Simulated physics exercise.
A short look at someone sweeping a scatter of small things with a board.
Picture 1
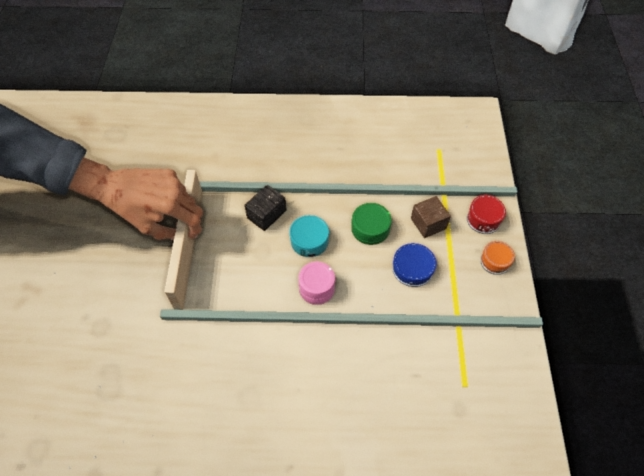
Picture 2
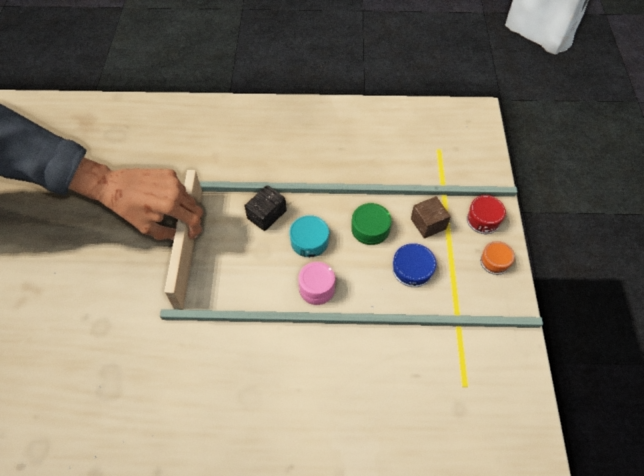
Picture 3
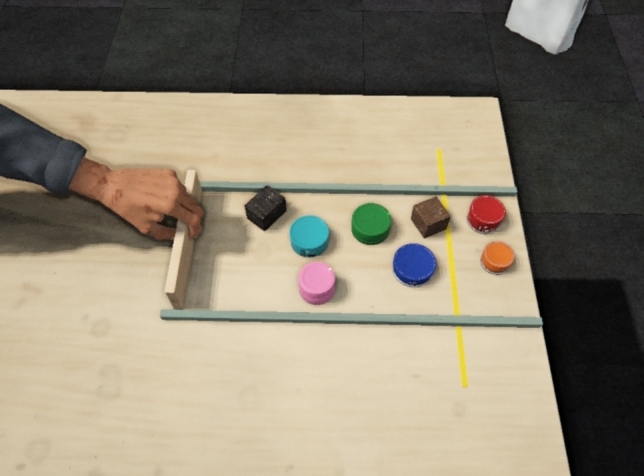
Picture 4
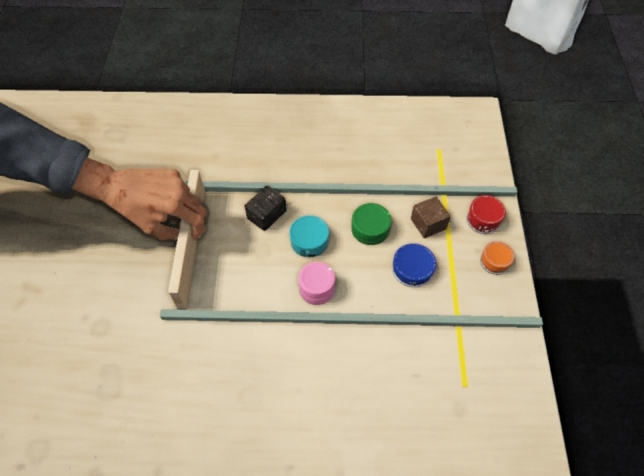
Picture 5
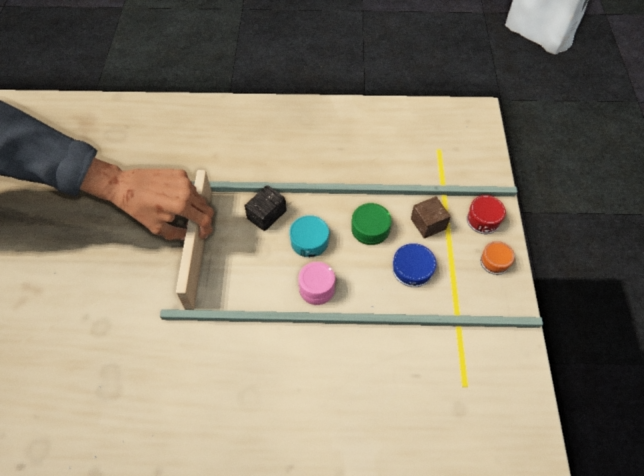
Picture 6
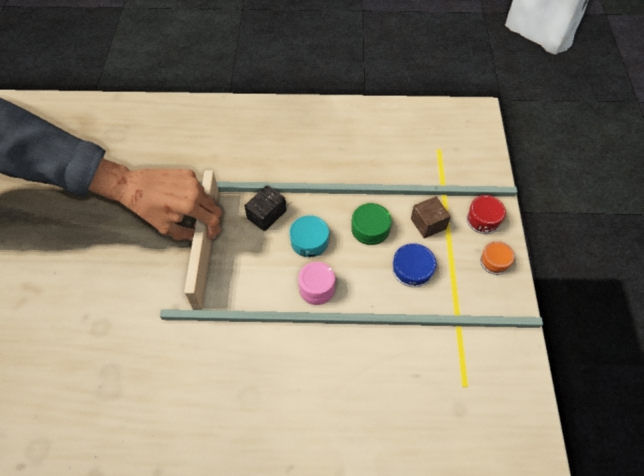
A hand held a wooden board upright at the left end of two rails, then slid it slightly right toward the scattered colored discs and dark blocks, which all stayed still around the yellow line.
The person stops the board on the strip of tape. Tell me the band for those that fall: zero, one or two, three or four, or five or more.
Here the number that fall off is one or two.
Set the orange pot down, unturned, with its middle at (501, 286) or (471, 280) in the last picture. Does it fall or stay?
In that order, it does not fall; holds on.
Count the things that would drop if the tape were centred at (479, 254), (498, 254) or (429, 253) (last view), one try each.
It would be 3, 5 and 1.
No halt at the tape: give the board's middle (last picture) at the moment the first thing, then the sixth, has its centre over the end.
At (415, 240) for the first, at (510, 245) for the sixth.
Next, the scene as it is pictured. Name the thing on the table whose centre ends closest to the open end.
That is the orange pot.
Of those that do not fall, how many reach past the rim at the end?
That would be 1.
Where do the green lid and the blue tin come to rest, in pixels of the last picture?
Near (493, 216) and (500, 269).
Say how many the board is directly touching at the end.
3 of them.
Soon after, none off yet; orange pot at rest near (497, 258); red tin at rest near (486, 215); brown block at rest near (430, 217).
In the end, the number that fall off is one or two; gone, brown block and red tin.
